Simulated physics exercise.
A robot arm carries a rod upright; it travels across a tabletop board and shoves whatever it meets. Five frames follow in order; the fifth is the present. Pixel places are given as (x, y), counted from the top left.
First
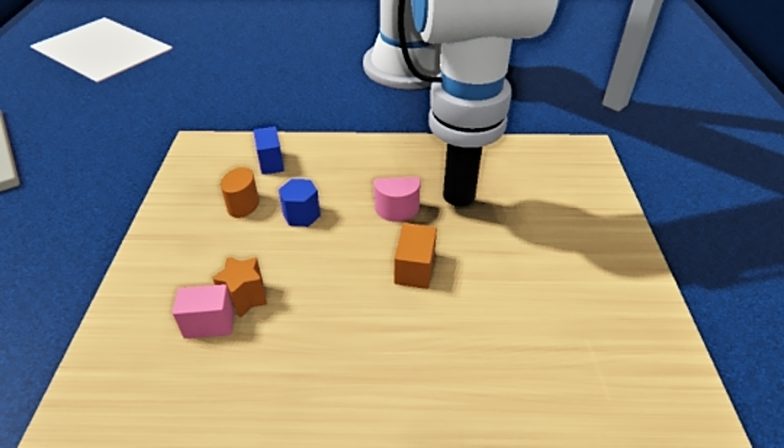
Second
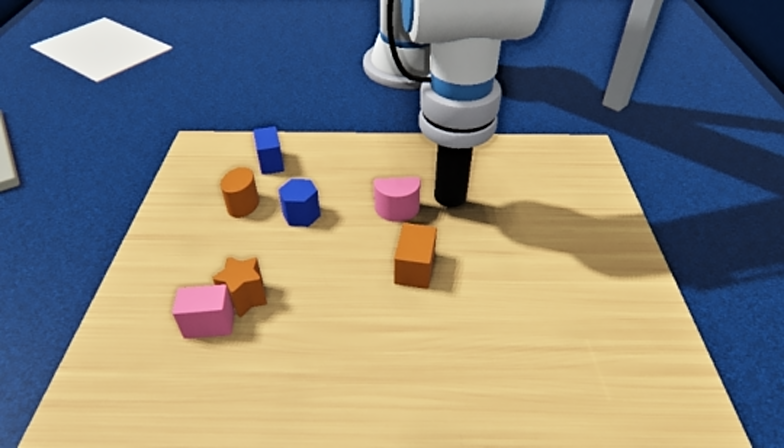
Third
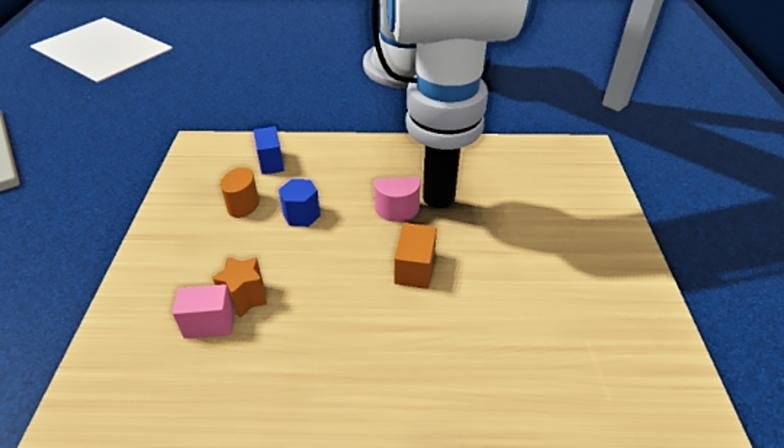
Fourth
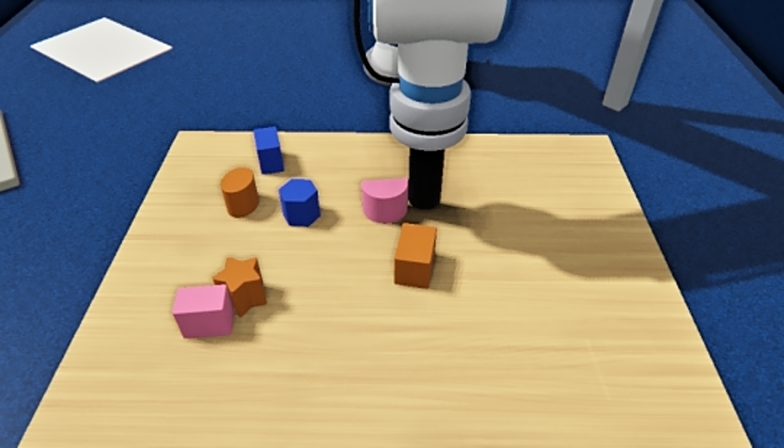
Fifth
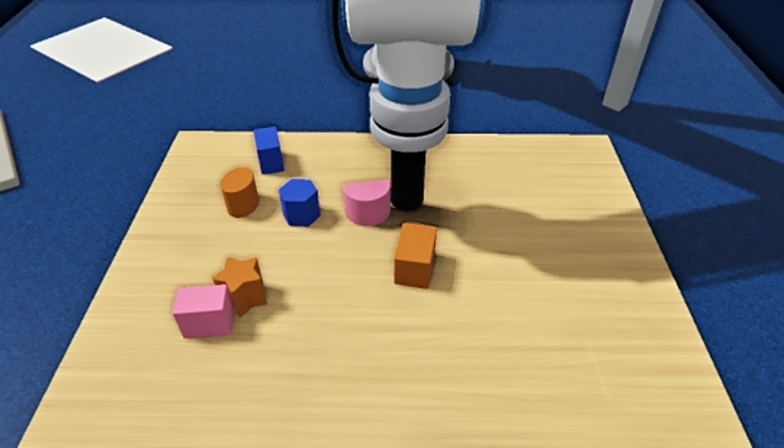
A white robotic arm with a black rod stands at the far side of a light wooden table on a blue floor, seen from above by a still camera. Orange and blue blocks sit at the upper left, a pink D-shaped block and an orange oblong near the middle, and an orange star beside a pink block lower left. The rod slides left, meets the D-shaped block and pushes it a short way left toward the blue hexagonal one.
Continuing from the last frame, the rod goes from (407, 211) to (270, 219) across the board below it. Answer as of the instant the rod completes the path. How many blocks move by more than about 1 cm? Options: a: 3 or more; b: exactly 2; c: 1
Correct choice: A.
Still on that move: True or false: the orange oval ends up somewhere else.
This is true.
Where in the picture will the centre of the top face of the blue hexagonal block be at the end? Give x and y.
Close to (229, 195).
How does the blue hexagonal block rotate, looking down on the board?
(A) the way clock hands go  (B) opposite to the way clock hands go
I choose A.
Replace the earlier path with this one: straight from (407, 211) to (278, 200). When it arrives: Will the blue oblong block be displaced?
Final answer: No.
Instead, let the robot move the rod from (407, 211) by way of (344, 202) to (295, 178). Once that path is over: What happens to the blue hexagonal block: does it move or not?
It is moved from its place.
The first path, step by step. One third of the way, rod at (361, 202); blue hexagonal block at (284, 191), turned 25° clockwise; pink D-shaped block at (324, 198), turned 25° anticlockwise.
Two thirds of the way, rod at (314, 205); blue hexagonal block at (259, 193), turned 55° clockwise; pink D-shaped block at (286, 210), turned 75° anticlockwise.
At the end, rod at (268, 208); orange oval at (223, 175), turned 40° clockwise; blue hexagonal block at (229, 195), turned 75° clockwise; pink D-shaped block at (269, 219), turned 105° anticlockwise; orange oblong block unmoved.
